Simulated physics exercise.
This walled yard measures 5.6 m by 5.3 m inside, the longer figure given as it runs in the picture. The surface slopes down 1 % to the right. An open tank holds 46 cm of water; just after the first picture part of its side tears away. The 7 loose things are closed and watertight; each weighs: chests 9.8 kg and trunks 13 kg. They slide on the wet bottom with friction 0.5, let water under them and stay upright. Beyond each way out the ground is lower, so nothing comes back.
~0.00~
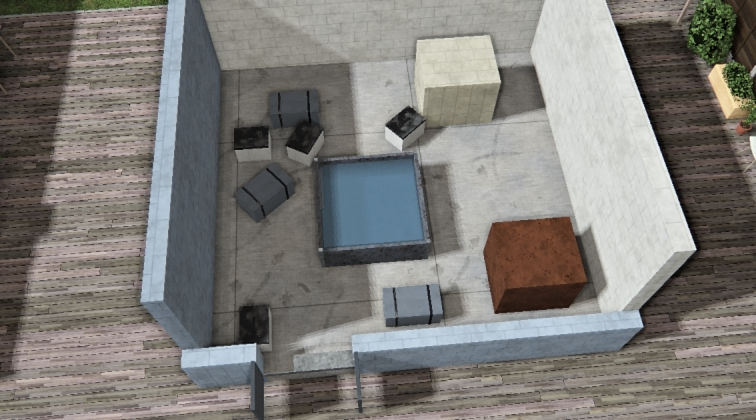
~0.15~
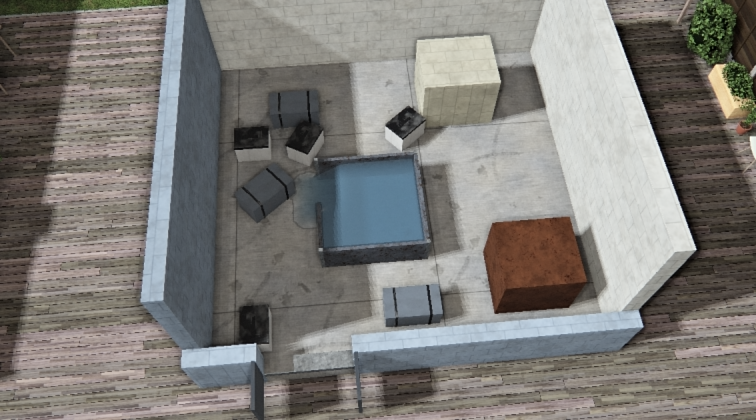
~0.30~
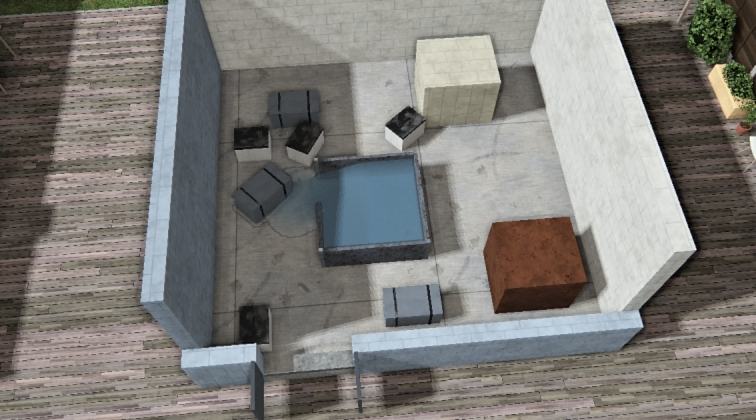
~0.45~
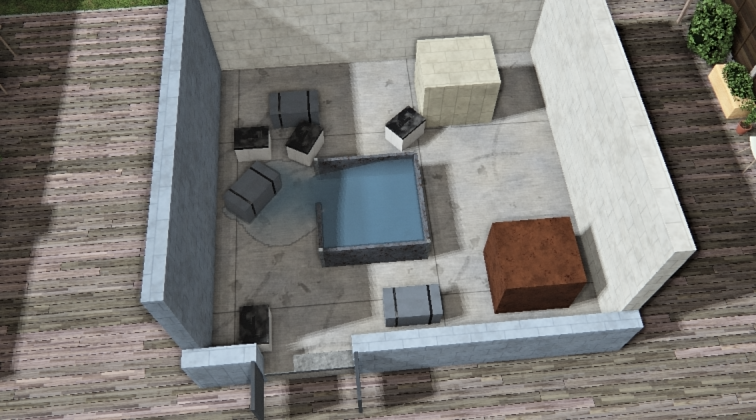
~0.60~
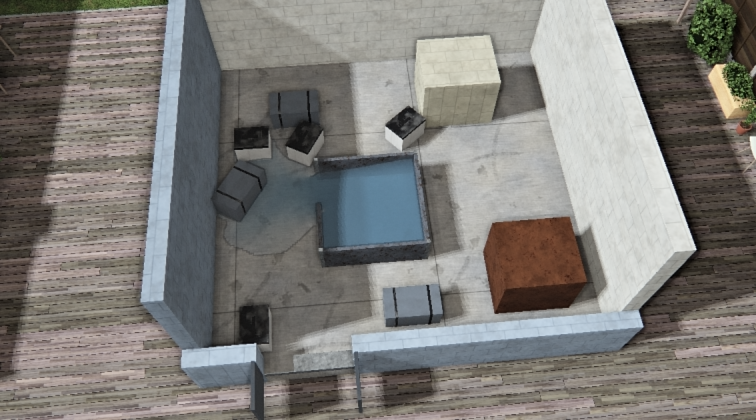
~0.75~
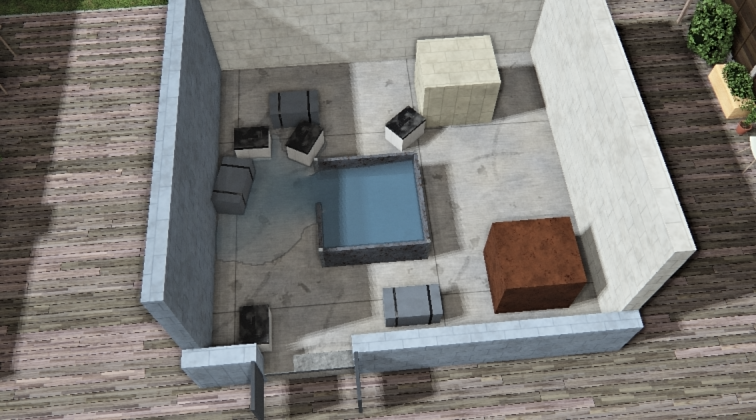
In this clip, water pours from the left side of an open tank in a walled yard and spreads across the floor, and a nearby gray strapped box slides left and turns while the other boxes stay still.
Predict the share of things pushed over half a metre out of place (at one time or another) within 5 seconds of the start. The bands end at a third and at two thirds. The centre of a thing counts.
Share: Between one and two thirds.
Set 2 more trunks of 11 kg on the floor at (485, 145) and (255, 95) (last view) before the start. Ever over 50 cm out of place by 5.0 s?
In turn: Less, more.
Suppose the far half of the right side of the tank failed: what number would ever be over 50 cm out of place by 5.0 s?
In that case 0 of them.
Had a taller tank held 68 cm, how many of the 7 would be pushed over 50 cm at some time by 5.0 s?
In that case 6 of them.
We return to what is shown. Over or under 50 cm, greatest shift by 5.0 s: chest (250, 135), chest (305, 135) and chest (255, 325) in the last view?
In turn: Past it, short of it, past it.
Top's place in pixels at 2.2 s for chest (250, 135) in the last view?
Around (252, 66).
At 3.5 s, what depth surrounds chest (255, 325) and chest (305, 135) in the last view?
About 4 and 2 cm.
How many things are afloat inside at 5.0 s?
1 of them.
After 1.1 s 1 of 7 are over 50 cm from their spots; 1 afloat.
After 2.2 s 2 of 7 are over 50 cm from their spots; 1 afloat.
After 3.5 s 3 of 7 are over 50 cm from their spots; 1 afloat.
After 5.0 s 3 of 7 are over 50 cm from their spots, and 3 have been at some point; 1 afloat.
